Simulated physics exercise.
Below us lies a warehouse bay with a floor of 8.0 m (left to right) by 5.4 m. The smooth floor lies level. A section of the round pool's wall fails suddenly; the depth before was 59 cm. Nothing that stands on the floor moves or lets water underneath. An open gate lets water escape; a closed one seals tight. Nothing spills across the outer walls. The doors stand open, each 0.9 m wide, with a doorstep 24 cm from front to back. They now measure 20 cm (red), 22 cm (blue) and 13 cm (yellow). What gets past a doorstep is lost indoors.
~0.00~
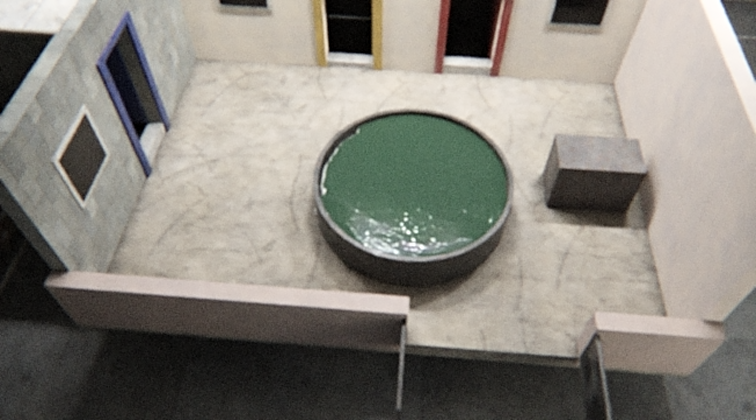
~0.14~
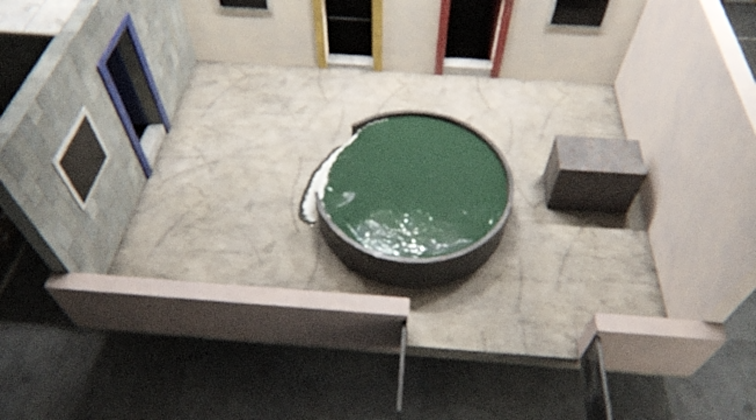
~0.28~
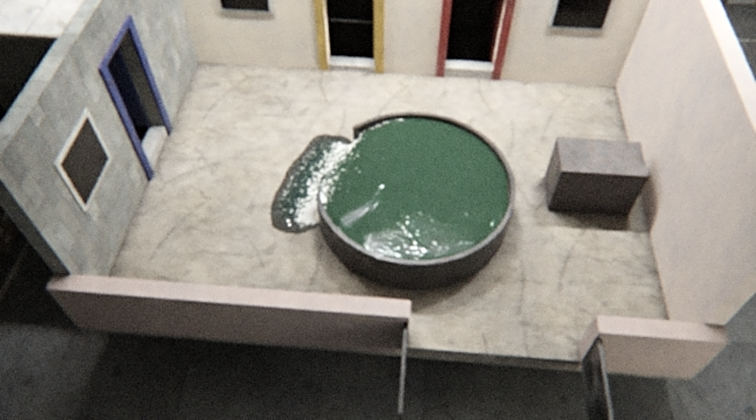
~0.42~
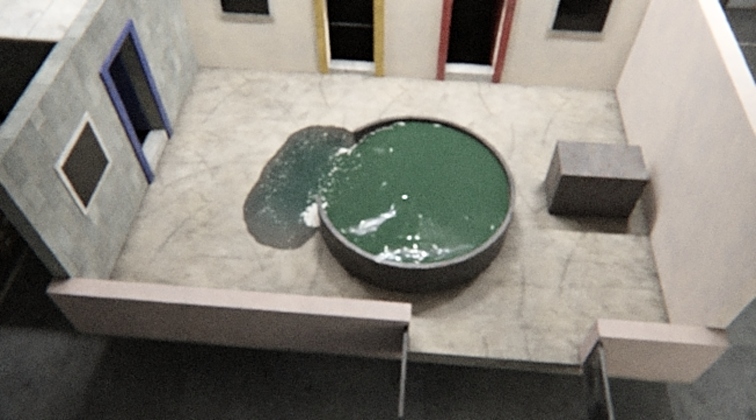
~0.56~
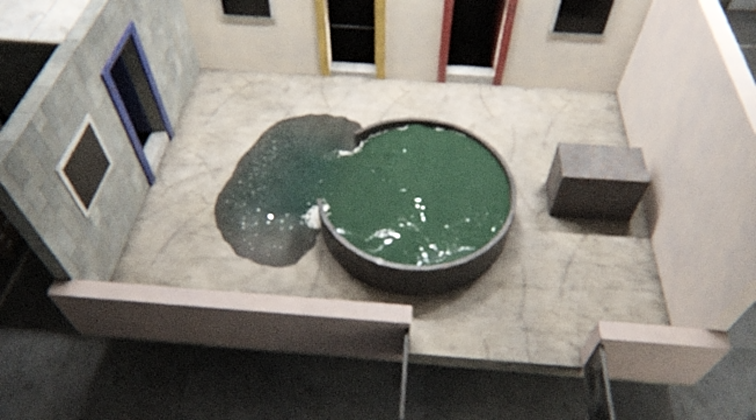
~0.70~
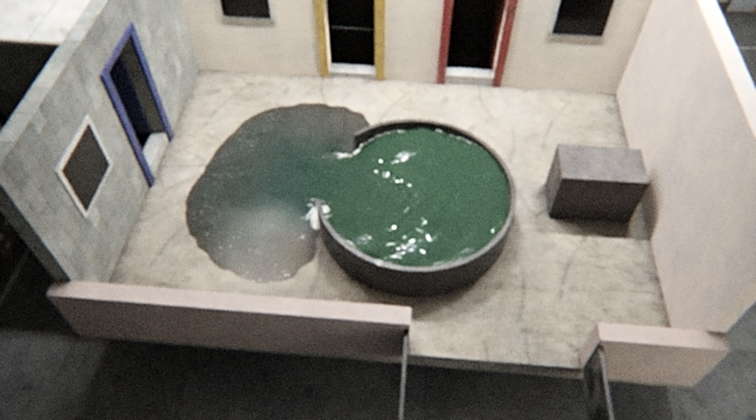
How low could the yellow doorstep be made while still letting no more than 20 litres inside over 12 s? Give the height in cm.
About 7 cm.
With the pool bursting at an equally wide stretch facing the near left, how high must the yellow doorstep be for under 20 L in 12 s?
About 9.0 cm.
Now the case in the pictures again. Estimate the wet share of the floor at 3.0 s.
Near 40 per cent is wet.
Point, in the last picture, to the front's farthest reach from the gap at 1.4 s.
Around (196, 80).
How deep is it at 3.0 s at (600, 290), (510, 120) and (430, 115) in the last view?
About 0, 0 and 0 cm.
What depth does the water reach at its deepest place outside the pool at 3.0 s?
Up to some 38 cm.
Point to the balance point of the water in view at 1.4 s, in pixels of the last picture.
Around (370, 203).
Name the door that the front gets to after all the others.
It is the red one.
After 1.4 s water covers 35 % of the floor, deepest (30 cm) near (327, 182); it has not reached the yellow door.
After 3.0 s water covers 40 % of the floor, deepest (38 cm) near (185, 105); 3 cm at the yellow door, 0 litres in over its 13 cm doorstep.
After 12.0 s water covers 100 % of the floor, deepest (12 cm) near (619, 119); 8 cm at the yellow door, 0 litres in over its 13 cm doorstep.
At the yellow door as built, the water arrived by 1.5 s and peaked near 11 cm at 4.8 s.
With a doorstep of 6 cm, 35 litres would have come in within the 12 s; with 8.5 cm, 8 litres. So under 20 litres takes about 7 cm.
